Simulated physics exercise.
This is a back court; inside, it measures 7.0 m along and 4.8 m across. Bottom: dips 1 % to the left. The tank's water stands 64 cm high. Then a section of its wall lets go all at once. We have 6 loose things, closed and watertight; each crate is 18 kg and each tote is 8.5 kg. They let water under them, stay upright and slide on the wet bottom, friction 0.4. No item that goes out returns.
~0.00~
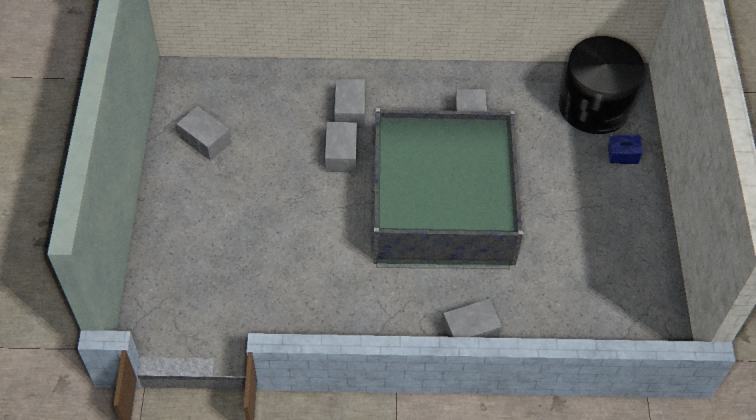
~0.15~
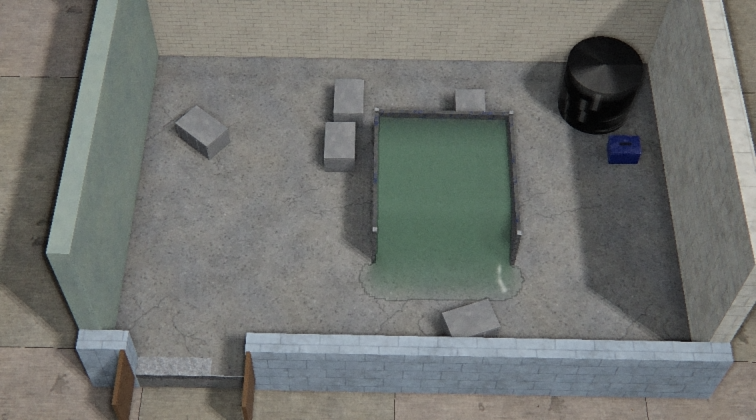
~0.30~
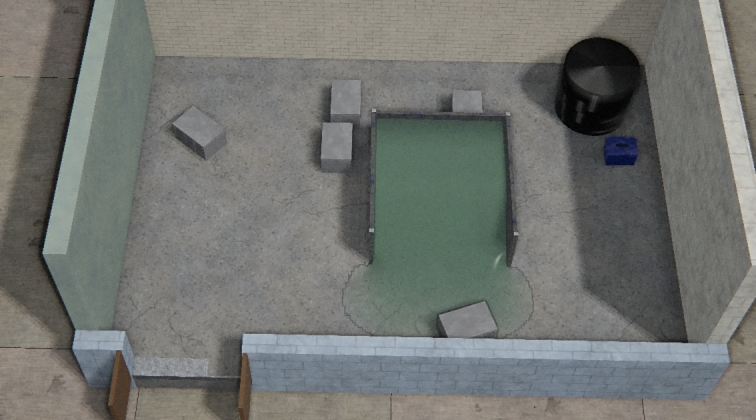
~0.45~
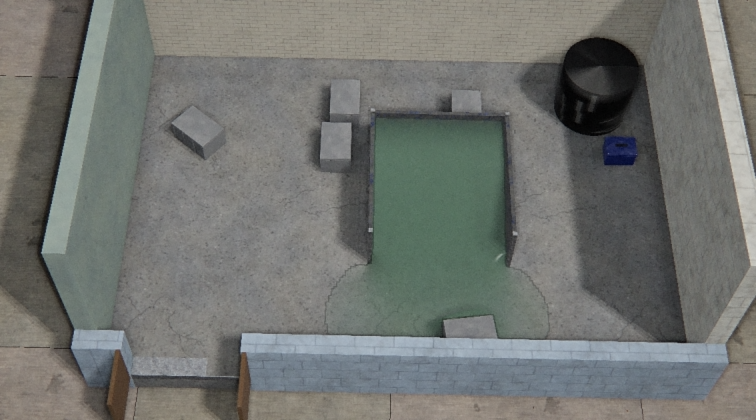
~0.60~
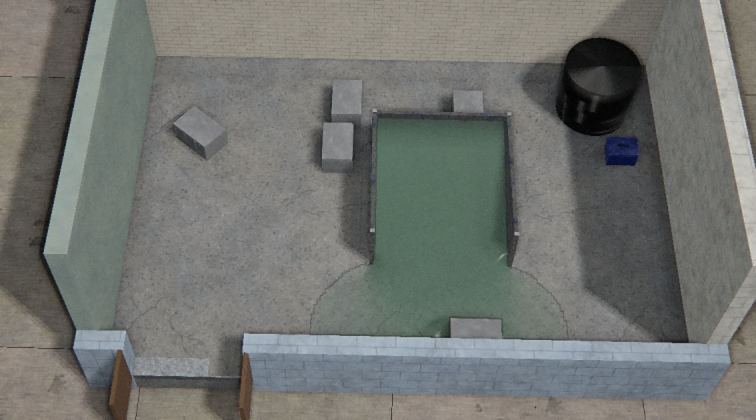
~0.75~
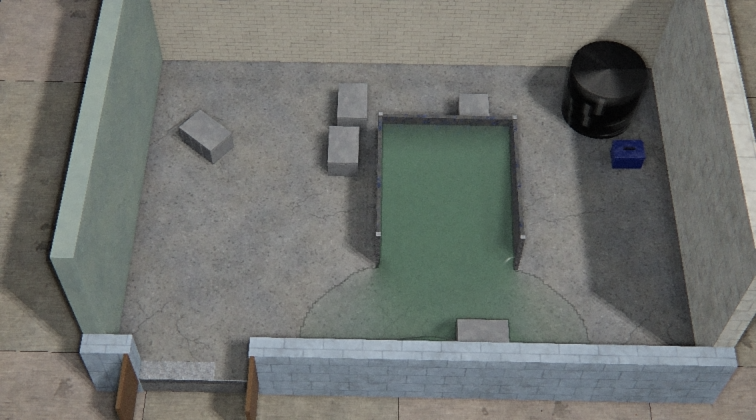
In a walled back court, a square tank of green water stands among grey crates, a blue tote and a black barrel. Its near side opens and water pours out across the floor, reaching the crate in front. The spreading pool pushes that crate against the near wall and widens along it.
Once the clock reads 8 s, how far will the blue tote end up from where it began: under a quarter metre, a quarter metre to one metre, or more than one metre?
It moves a long way.
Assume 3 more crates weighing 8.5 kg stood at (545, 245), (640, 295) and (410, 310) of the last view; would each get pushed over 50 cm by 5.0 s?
Listed order gives within the limit, above the limit, above the limit.
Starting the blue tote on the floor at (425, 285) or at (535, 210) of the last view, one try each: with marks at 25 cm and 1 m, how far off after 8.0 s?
In that order: It goes a long way; it goes a modest distance.
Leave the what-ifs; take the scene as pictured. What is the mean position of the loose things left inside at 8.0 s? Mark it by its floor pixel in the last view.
Centred roughly on (410, 115).
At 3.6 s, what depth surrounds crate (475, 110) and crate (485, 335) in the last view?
Depths: Near 0 cm, then near 12 cm.
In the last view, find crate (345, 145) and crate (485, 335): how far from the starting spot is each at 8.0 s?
Respectively: 30 cm / 400 cm.
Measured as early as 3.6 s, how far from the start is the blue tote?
Displacement near 30 cm.
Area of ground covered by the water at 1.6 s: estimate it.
Somewhere about 11.0 m2, give or take.
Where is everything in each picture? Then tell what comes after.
The first frame shows the blue tote at (627, 144) rests on the ground; 3.1 m2 under water; 0 of 6 have shifted.
The second frame shows the blue tote at (626, 145), on the bottom; 4.0 m2 under water; 0 of 6 have shifted.
The third frame shows the blue tote at (622, 146), on the bottom; 5.1 m2 under water; 0 of 6 have shifted.
The fourth frame shows the blue tote at (621, 146), on the bottom; 6.2 m2 under water; 1 of 6 have shifted.
The fifth frame shows the blue tote at (623, 146), on the bottom; water covers 6.8 m2; 1 of 6 have shifted.
The sixth frame shows the blue tote at (629, 149) rests on the ground; water covers 7.2 m2; 1 of 6 have shifted.
After 1.6 s the blue tote is near (629, 149), 0.0 m from its start, aground; 0 of 6 are out; 1 afloat.
After 3.6 s the blue tote is near (625, 132), 0.3 m from its start, aground; 0 of 6 are out; 1 afloat.
After 5.6 s the blue tote is near (643, 72), 1.3 m from its start, afloat; 0 of 6 are out; 1 afloat.
After 8.0 s the blue tote is near (543, 67), 1.8 m from its start, afloat; 0 of 6 are out; 4 afloat.
